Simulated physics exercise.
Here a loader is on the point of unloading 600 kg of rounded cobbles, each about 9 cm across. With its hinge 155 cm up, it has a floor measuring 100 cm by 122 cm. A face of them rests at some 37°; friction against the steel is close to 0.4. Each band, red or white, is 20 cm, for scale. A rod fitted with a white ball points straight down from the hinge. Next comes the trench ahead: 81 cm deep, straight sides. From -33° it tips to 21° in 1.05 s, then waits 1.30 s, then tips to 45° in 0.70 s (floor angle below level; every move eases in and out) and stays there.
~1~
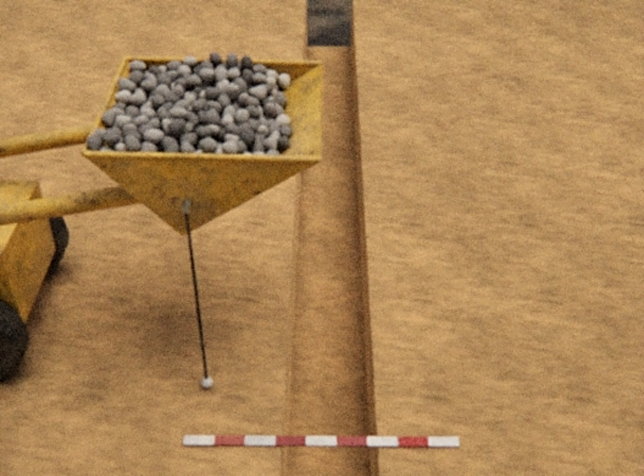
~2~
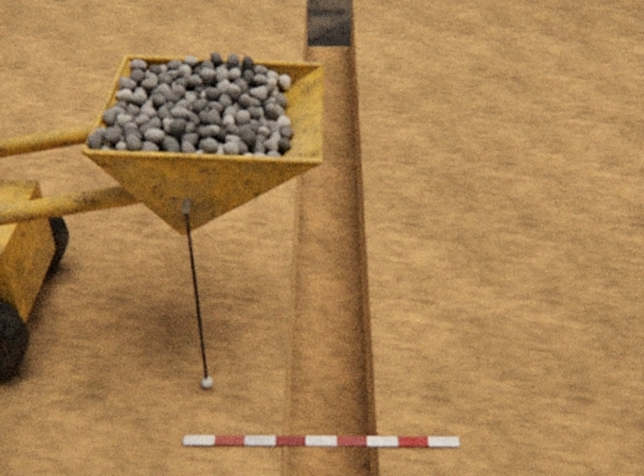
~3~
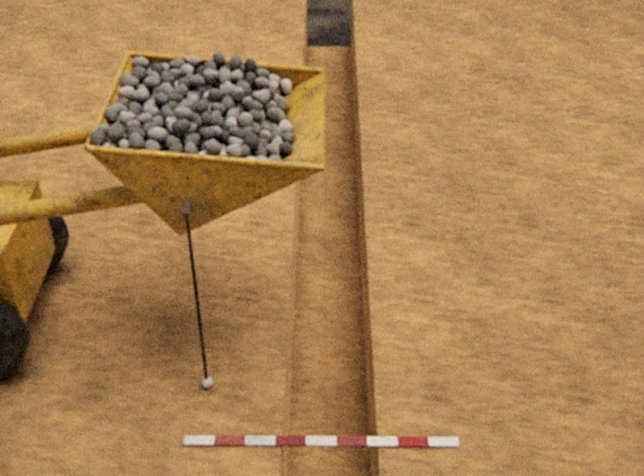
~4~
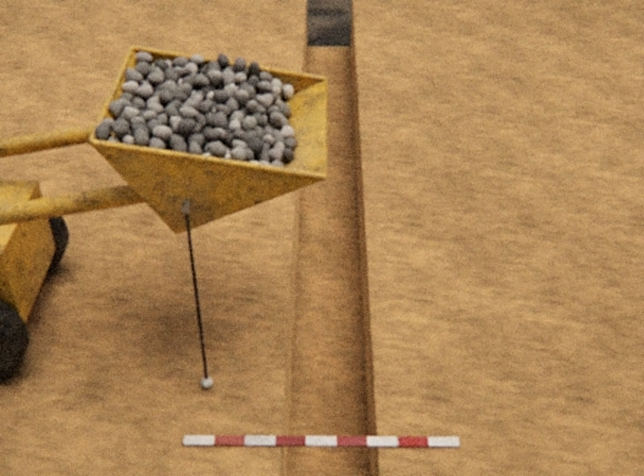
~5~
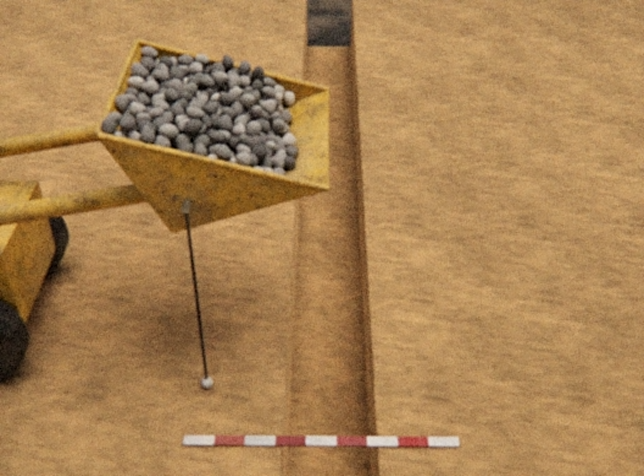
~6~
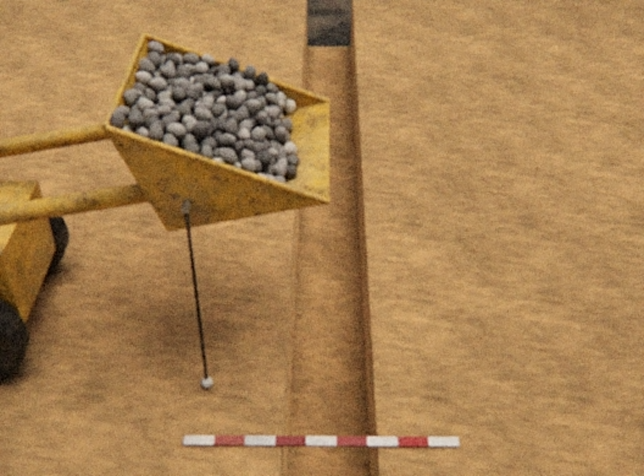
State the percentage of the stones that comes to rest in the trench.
Roughly 55 per cent comes to rest there.
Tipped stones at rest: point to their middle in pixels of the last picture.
Somewhere near pixel (362, 380).
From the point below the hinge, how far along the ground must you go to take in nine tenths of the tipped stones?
About 180 cm ahead of the hinge.
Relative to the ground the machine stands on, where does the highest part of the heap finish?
Height: About 20 cm above ground level.
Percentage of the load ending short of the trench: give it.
I'd say close to 0 per cent of the whole load.
A little later the floor is at 13°; 100 % in the bucket; the foremost stones are at (290, 165).
Then the floor is at 21°; 94 % in the bucket, 6 % in the trench; the foremost stones are at (340, 206).
Later still the floor is at 45°; 0 % in the bucket, 56 % in the trench, 44 % past the trench; the foremost stones are at (571, 311).
In the end the floor is at 45°; 0 % in the bucket, 56 % in the trench, 44 % past the trench; the foremost stones are at (571, 311).
